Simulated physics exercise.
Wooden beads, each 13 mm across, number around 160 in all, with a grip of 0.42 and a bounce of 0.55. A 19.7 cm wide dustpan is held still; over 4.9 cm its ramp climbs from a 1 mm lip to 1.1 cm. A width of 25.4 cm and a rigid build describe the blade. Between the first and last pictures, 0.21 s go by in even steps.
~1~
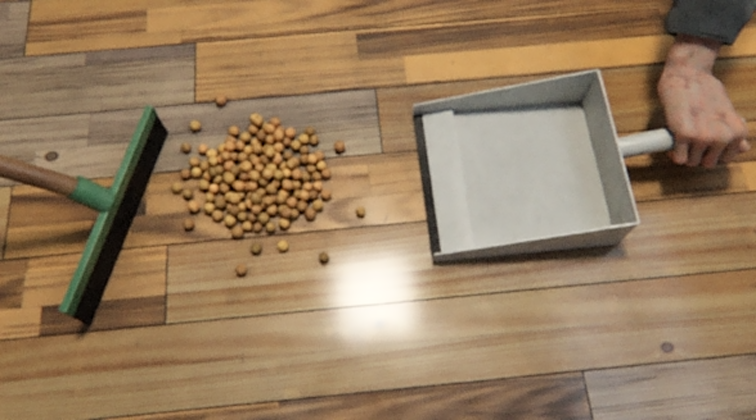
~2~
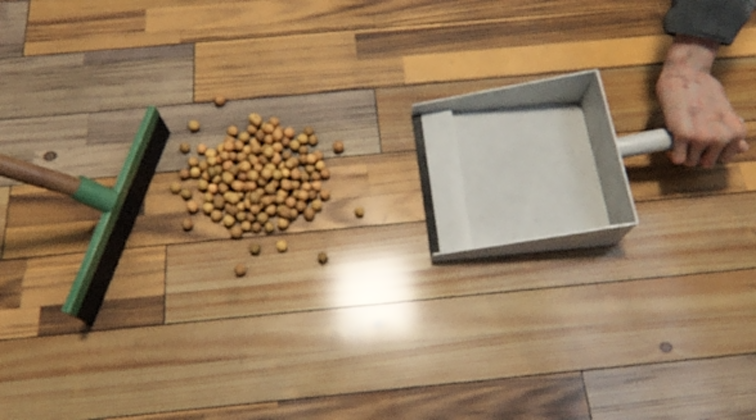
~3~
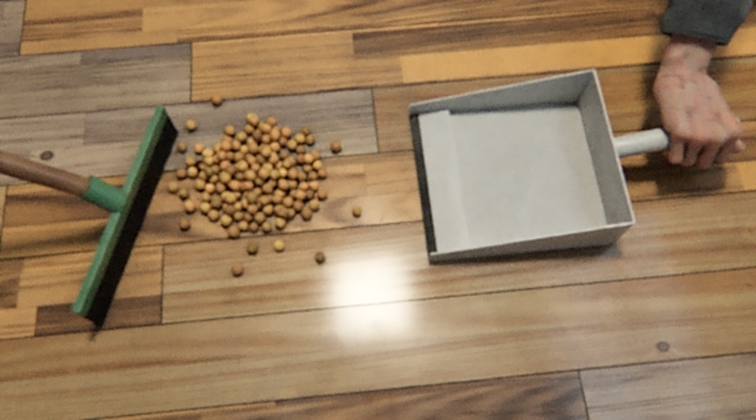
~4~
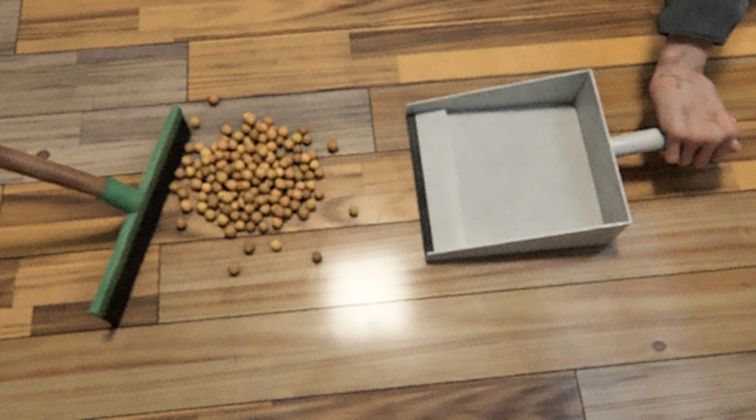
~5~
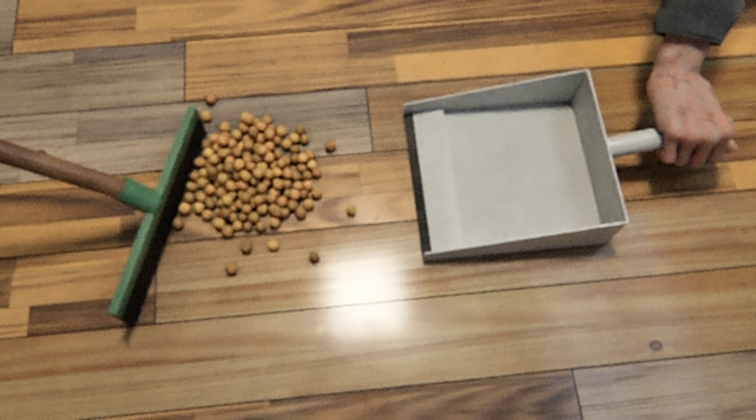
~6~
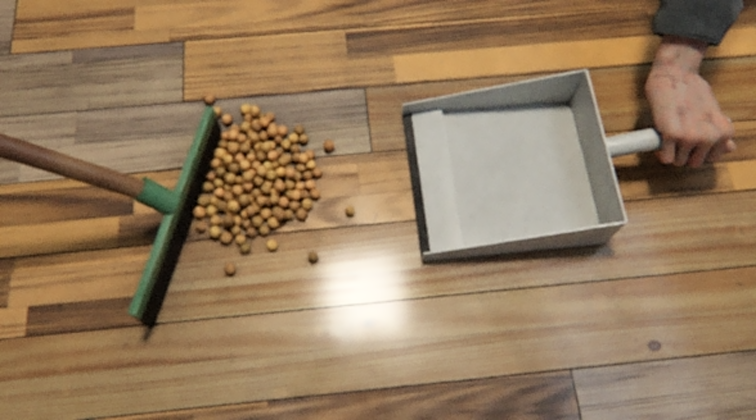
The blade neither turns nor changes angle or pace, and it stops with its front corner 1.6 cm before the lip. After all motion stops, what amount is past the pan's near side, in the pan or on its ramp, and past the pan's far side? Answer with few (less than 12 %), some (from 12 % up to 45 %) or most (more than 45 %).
Past the pan's near side - some; in the pan or on its ramp - some; past the pan's far side - some.
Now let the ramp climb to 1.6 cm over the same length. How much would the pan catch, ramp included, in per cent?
Estimate: About 25 in a hundred.
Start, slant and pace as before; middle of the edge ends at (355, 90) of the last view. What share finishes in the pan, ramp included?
Roughly 0 percent.
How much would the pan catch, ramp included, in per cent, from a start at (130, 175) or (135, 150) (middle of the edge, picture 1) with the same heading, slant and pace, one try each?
I'd put it near 25 per cent for the first and near 15 per cent for the second.
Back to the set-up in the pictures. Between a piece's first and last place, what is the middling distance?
Around 20 centimetres.
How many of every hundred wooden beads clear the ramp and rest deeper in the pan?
Roughly 5 in a hundred.
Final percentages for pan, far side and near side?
In per cent - near side 20, pan 25, far side 15.
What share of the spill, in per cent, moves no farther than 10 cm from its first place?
Around 10 percent.
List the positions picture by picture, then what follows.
The first frame shows blade from (69, 311) to (151, 113), moved 0.0 cm, 0 of the pieces shifted so far; middle of the pieces at (266, 176); pan at (527, 176).
The second frame shows blade from (72, 311) to (154, 113), moved 0.5 cm, 0 of the pieces shifted so far; middle of the pieces at (265, 176).
The third frame shows blade from (81, 311) to (163, 113), moved 1.8 cm, 0 of the pieces shifted so far; middle of the pieces at (262, 176).
The fourth frame shows blade from (98, 312) to (177, 113), moved 4.0 cm, 4 of the pieces shifted so far; middle of the pieces at (259, 175).
The fifth frame shows blade from (117, 313) to (193, 114), moved 6.3 cm, 43 of the pieces shifted so far; middle of the pieces at (257, 176).
The sixth frame shows blade from (136, 314) to (211, 114), moved 8.5 cm, 120 of the pieces shifted so far; middle of the pieces at (263, 177); pan at (515, 175).
Then, 0.20 s after the last picture, middle of the blade 16 cm from the lip; 0 % over the lip, far side 15 %, near side 5 %.
Then, 0.33 s after the last picture, middle of the blade 9 cm from the lip; 0 % over the lip, far side 15 %, near side 15 %.
Then, 0.59 s after the last picture, middle of the blade 6 cm from the lip; 25 % over the lip, far side 15 %, near side 20 %.
In the end, near side 20 %, pan 25 %, far side 15 %, in front of the lip or behind the blade 35 %.
